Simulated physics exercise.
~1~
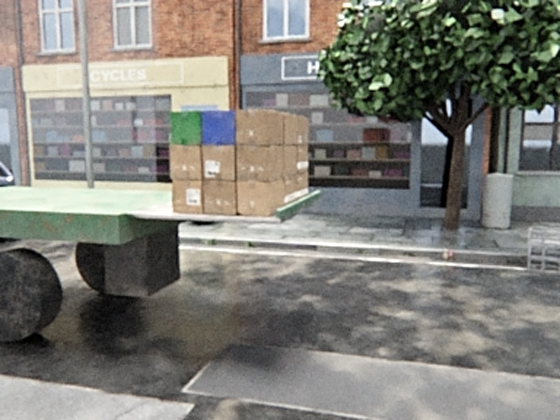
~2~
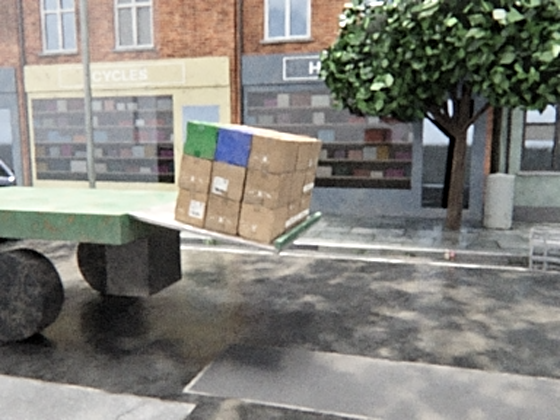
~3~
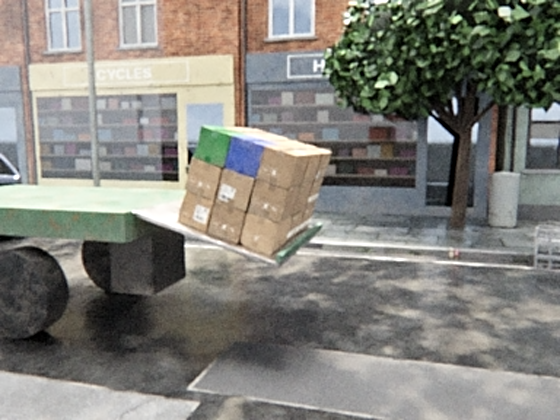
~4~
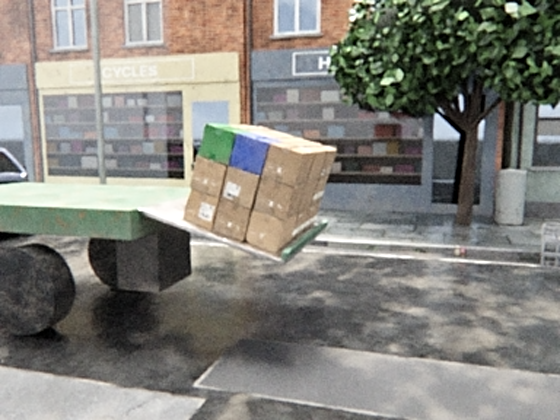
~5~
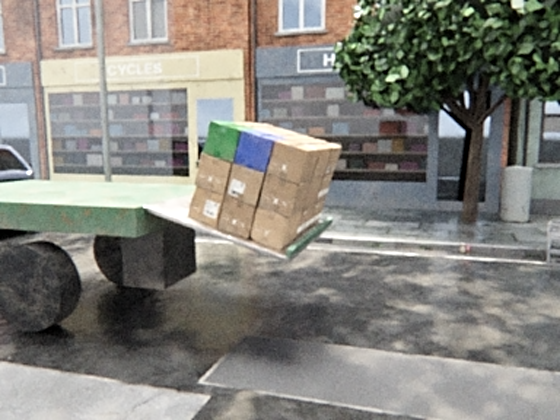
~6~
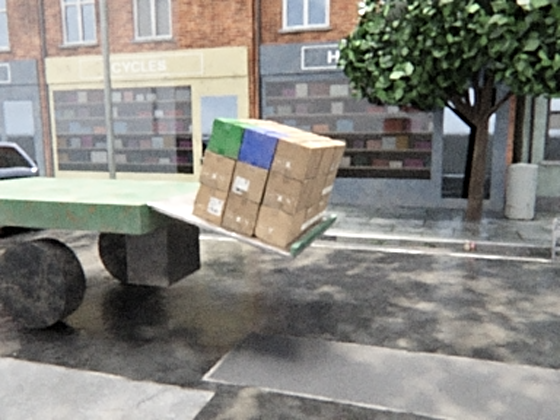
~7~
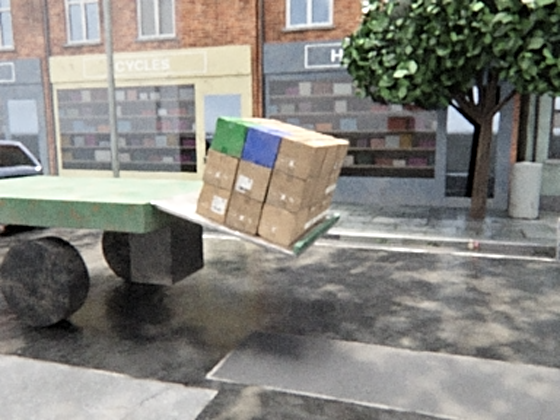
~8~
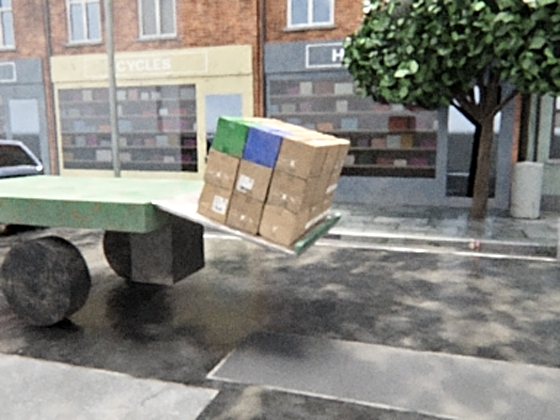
The video shows a stack of taped cartons, including a green and a blue one, on a flap at the back of a flat-bed in a street. The flap's outer edge tilts down to the right, then holds still, and the cartons stay stacked on the slope.
